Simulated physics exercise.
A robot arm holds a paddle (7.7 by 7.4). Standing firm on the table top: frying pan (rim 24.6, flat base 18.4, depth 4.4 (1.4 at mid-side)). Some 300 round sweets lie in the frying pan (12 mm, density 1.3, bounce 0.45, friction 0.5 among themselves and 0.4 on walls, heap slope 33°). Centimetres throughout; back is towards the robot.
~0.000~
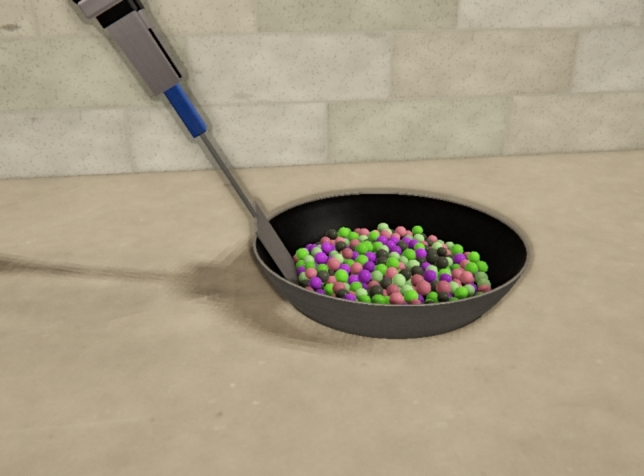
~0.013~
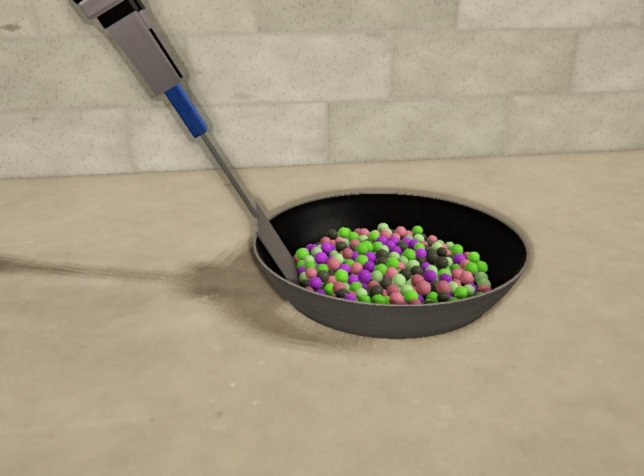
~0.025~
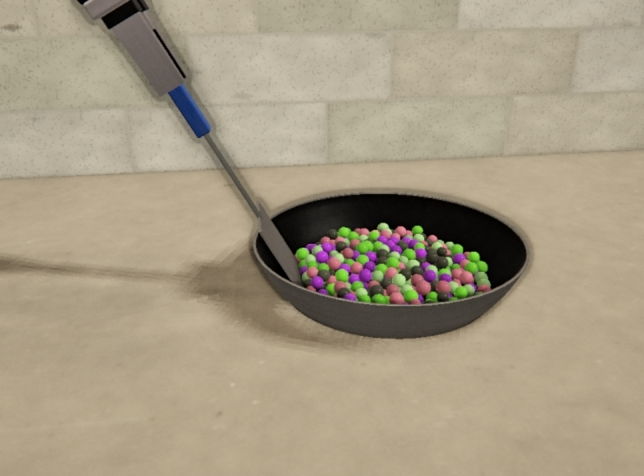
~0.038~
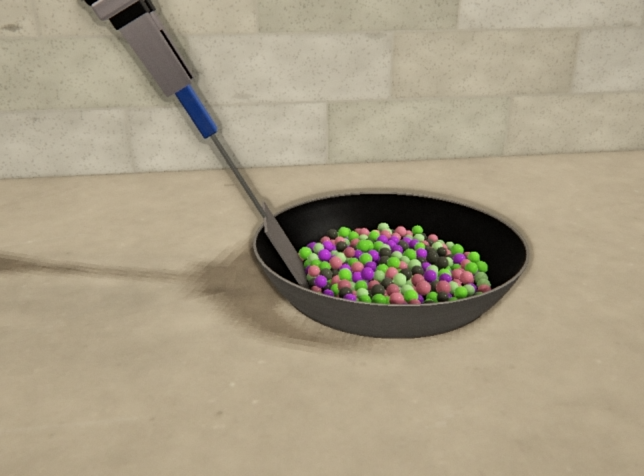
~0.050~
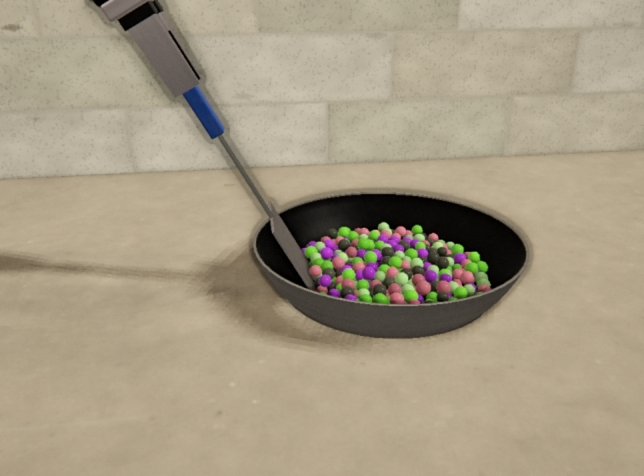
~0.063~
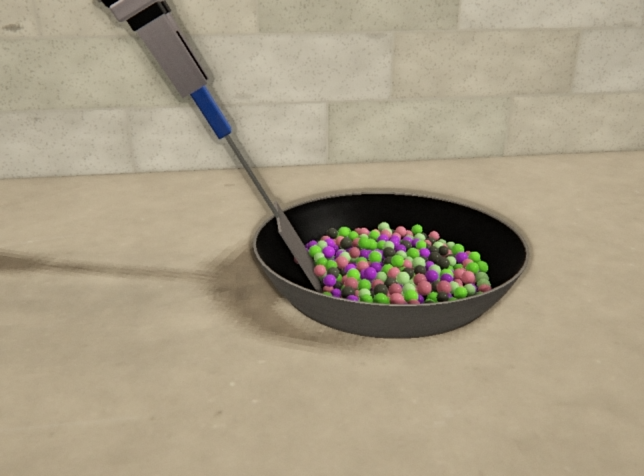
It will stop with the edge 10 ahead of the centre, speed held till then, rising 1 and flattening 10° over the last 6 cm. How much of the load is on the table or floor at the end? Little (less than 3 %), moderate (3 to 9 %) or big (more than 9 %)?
Answer: Big; more than 9 % of the round sweets finish on the table or floor.
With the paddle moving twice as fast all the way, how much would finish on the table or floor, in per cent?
Then about 30 per cent.
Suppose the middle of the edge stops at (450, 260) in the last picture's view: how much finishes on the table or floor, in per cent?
Some 0 per cent.
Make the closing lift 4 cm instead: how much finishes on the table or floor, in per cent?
Some 15 per cent.
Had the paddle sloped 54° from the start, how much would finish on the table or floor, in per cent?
Then about 15 per cent.
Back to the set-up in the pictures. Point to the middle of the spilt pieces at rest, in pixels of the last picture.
Around (569, 271).
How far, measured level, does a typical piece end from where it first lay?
Roughly 3 cm.
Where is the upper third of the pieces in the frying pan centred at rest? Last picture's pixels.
Around (447, 272).
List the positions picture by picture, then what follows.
The paddle top edge at (255, 215), sloping 62°; upper third of the load around (382, 263), from x 300 to 485, top at y 230; 301 in the frying pan, in the first frame.
The paddle top edge at (255, 215), sloping 62°; upper third of the load around (382, 263), from x 300 to 485, top at y 230, in the second frame.
The paddle top edge at (258, 215), sloping 62°; upper third of the load around (382, 262), from x 300 to 485, top at y 230, in the third frame.
The paddle top edge at (264, 215), sloping 62°; upper third of the load around (381, 261), from x 300 to 485, top at y 230, in the fourth frame.
The paddle top edge at (271, 216), sloping 62°; upper third of the load around (381, 262), from x 300 to 485, top at y 230, in the fifth frame.
The paddle top edge at (277, 215), sloping 62°; upper third of the load around (381, 262), from x 300 to 485, top at y 230; 301 in the frying pan, in the sixth frame.
After 0.20 s, sloping 62°, highest piece 4 above the table; 301 in the frying pan.
After 0.34 s, sloping 59°, highest piece 5 above the table; 301 in the frying pan.
After 0.60 s, sloping 52°, highest piece 5 above the table; 240 in the frying pan, 58 on the table or floor, 3 on the blade or in flight.
After 1.65 s, sloping 52°, highest piece 4 above the table; 238 in the frying pan, 63 on the table or floor.
In the end, 238 in the frying pan, 63 on the table or floor. That is 21 % on the table or floor.
